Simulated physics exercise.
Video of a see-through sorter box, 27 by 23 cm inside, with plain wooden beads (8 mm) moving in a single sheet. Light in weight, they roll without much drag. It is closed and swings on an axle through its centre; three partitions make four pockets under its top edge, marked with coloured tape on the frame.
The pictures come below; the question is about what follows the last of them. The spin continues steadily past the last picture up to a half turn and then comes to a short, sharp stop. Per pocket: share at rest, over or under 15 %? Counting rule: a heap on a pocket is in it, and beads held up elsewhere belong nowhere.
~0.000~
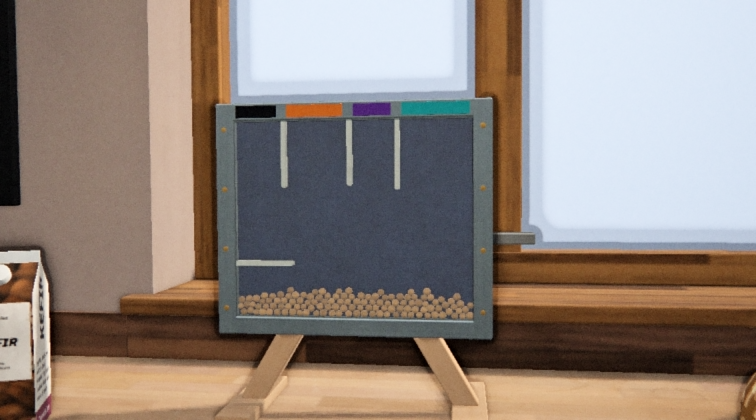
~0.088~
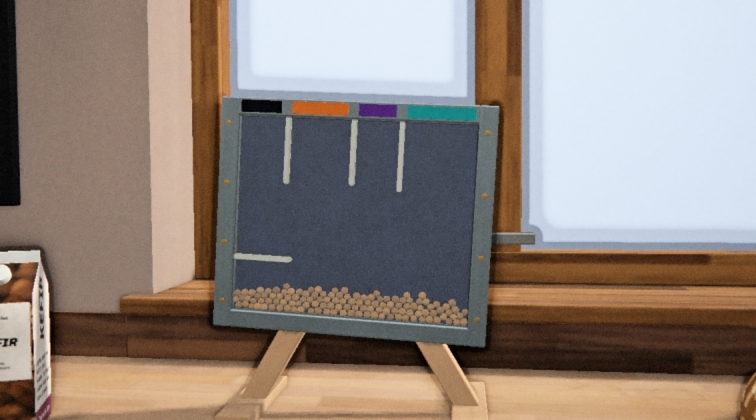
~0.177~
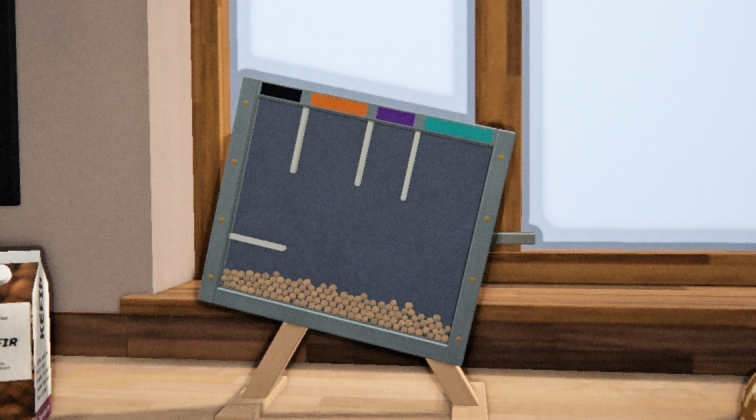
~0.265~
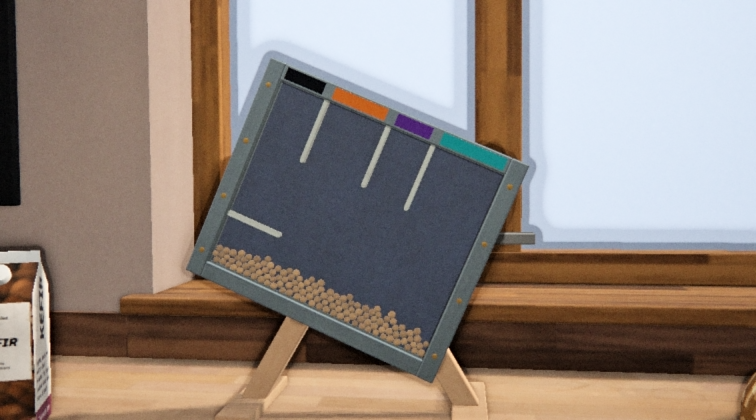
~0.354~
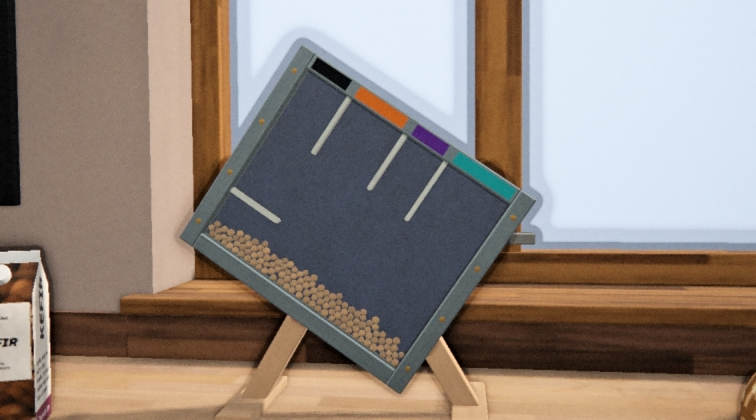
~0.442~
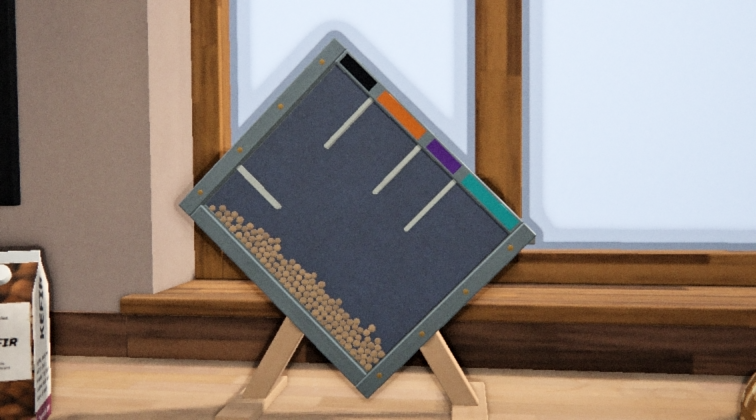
Share at rest: Turquoise over, orange under, purple under, black under.
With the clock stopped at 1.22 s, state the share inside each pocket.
Turquoise pocket: 50; orange pocket: 0; purple pocket: 0; black pocket: 0.
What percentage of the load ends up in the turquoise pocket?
Around 100 percent.
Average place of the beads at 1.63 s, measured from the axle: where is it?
About 10 cm left and 6 cm below.
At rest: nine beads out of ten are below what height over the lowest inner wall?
It comes to around 8 cm.
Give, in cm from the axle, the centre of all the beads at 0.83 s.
Offset: About 7 cm left, about 9 cm below.
After 1.22 s it has turned 139°, the beads' middle is 7 cm left of and 9 cm below the axle; inside pockets, turquoise 50 %.
After 1.63 s it has turned 180°, the beads' middle is 10 cm left of and 6 cm below the axle; inside pockets, turquoise 80 %.
Settled by 2.7 s, turquoise 100 %, orange 0 %, purple 0 %, black 0 %.
